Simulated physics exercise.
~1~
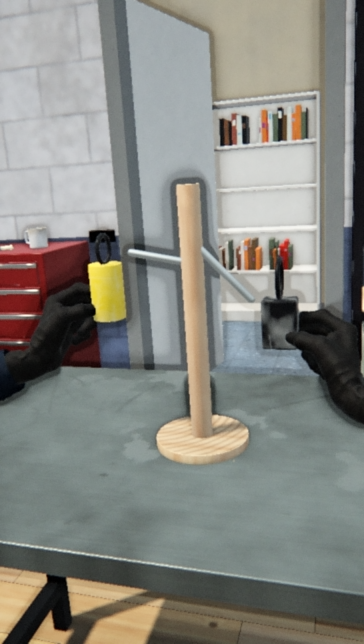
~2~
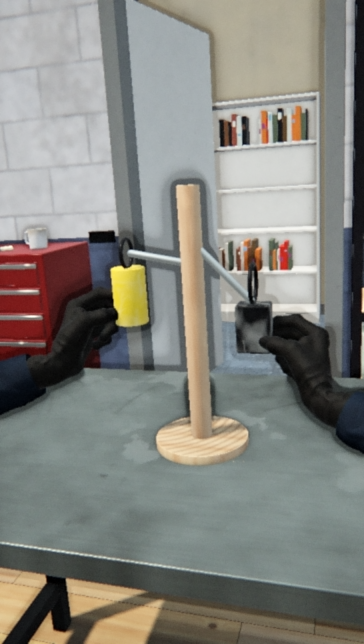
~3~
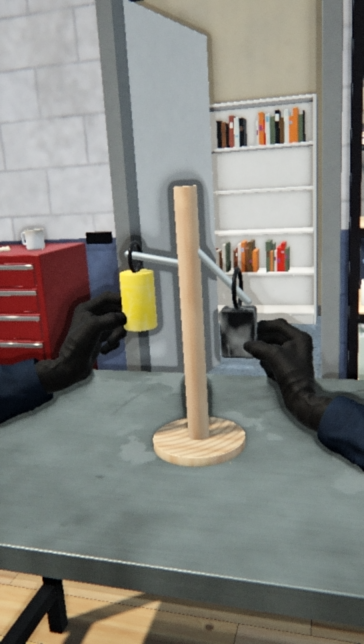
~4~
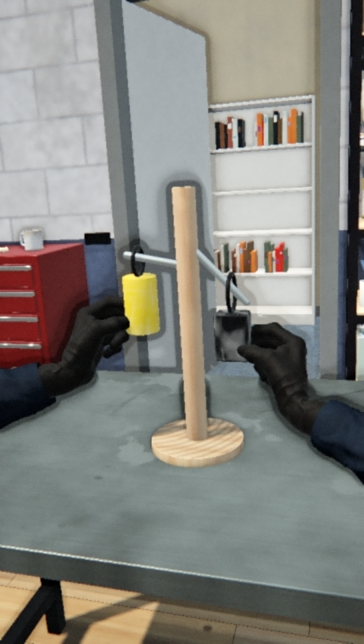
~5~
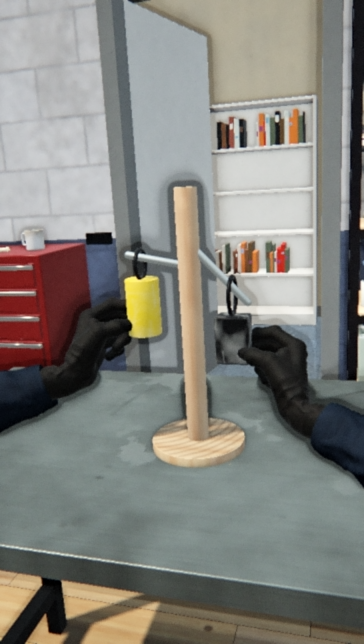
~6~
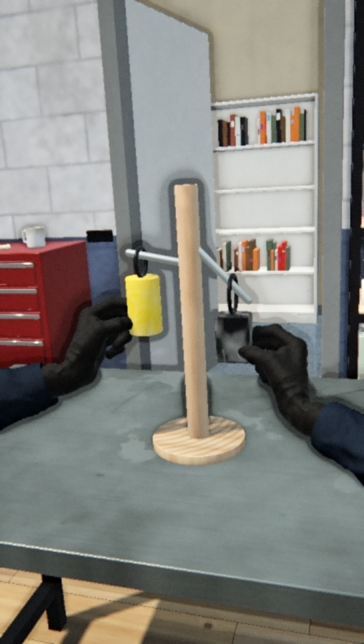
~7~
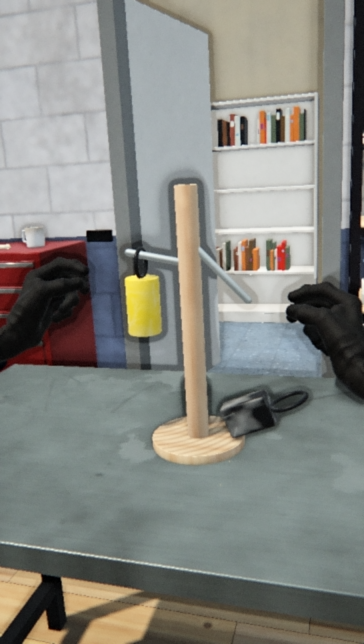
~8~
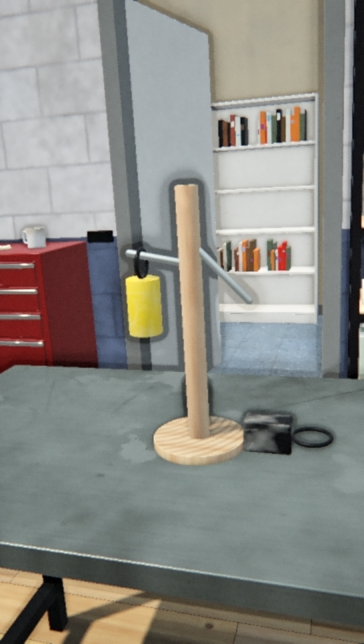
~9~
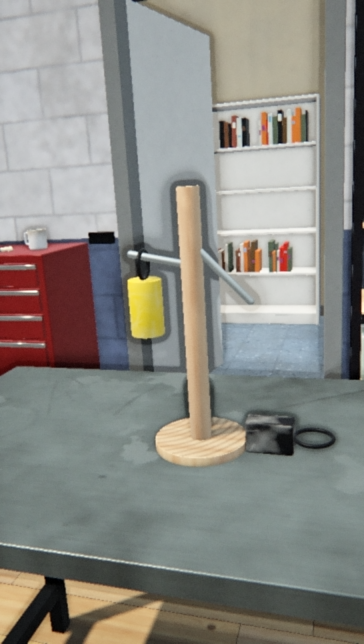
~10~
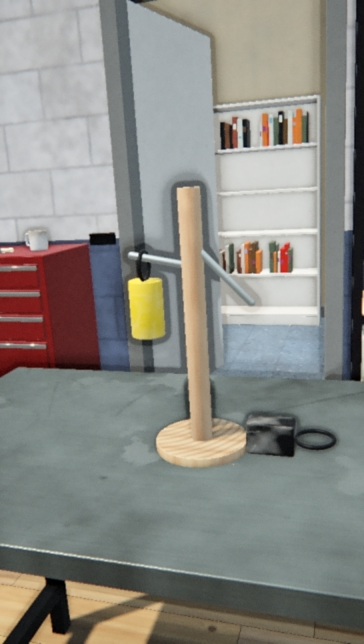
The clip opens on a wooden peg stand on a grey table, with a gloved hand on each side, the left holding a yellow lantern and the right a black pouch. The hands move inward, bringing the ring of each item up to the stand's slanting metal arms. They hold there almost still for a moment, then let go and draw back. The lantern stays hooked on the left arm, but the pouch drops, tipping over as it falls. It ends lying on its side on the table beside the round base, its ring pointing right, while the lantern still hangs.
